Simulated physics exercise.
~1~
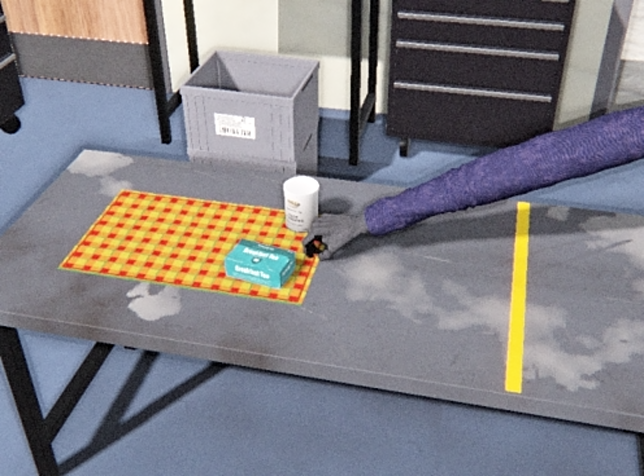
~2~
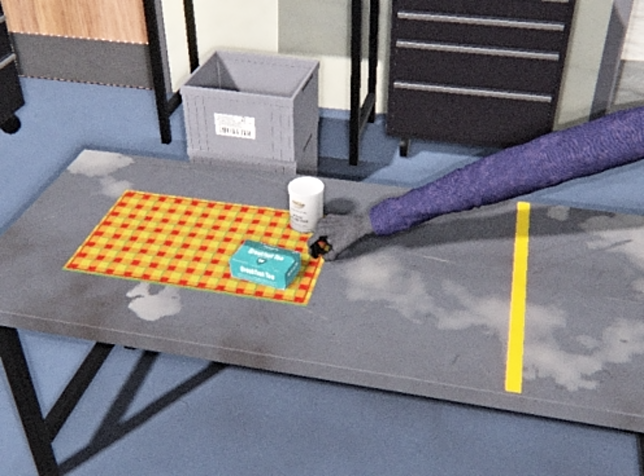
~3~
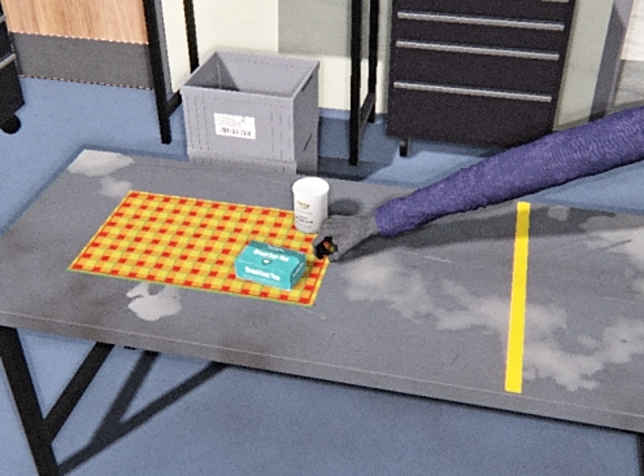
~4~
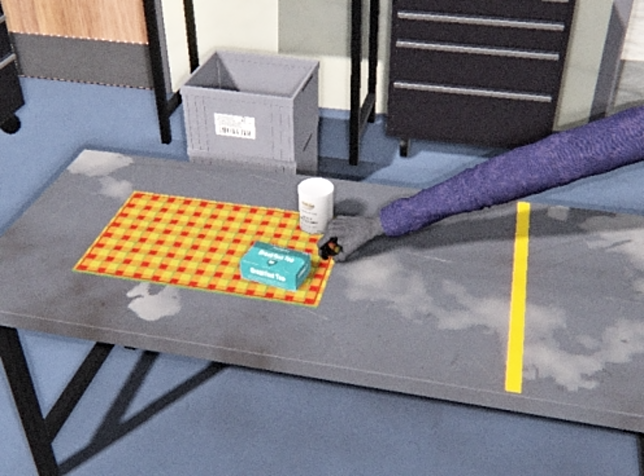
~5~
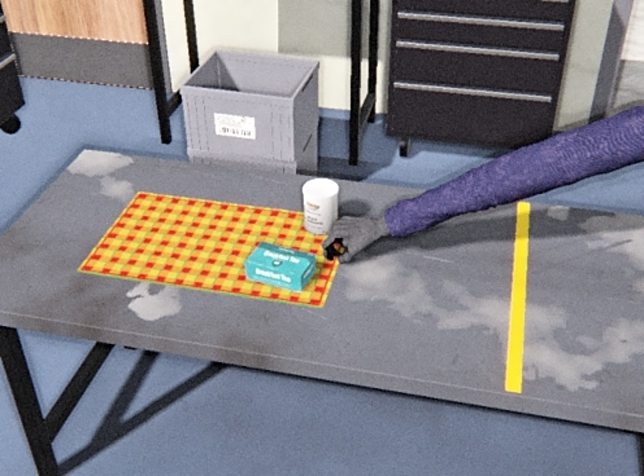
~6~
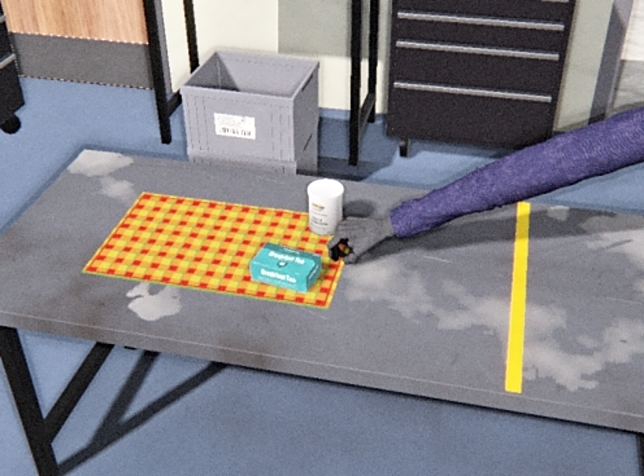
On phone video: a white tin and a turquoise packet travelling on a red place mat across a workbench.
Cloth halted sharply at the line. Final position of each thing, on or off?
White tin on; turquoise packet on.
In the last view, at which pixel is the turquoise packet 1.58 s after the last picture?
Position at that time: (456, 291).
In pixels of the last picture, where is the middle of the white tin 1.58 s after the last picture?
At that time it is around pixel (484, 228).
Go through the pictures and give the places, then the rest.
In the first picture, place mat end (301, 305); white tin (301, 186); turquoise packet (260, 255); tape (514, 373).
In the second picture, place mat end (306, 306), far hem (63, 269); turquoise packet (265, 255).
In the third picture, place mat end (312, 307); white tin (311, 187).
In the fourth picture, place mat end (317, 308), far hem (72, 271); turquoise packet (276, 257).
In the fifth picture, place mat end (322, 308); white tin (321, 188).
In the sixth picture, place mat end (328, 309), far hem (82, 272); white tin (326, 189); turquoise packet (286, 258); tape (514, 373).
Then, 1.58 s later than the last view, hem at the tape; white tin on the cloth near (484, 228); turquoise packet on the cloth near (456, 291).
Then, 1.69 s later than the last view, hem at the tape; white tin on the cloth near (490, 229); turquoise packet on the cloth near (462, 292).
Finally, hem at the tape; white tin on the cloth near (490, 229); turquoise packet on the cloth near (462, 292). The white tin remains aboard and the turquoise packet keeps its seat.
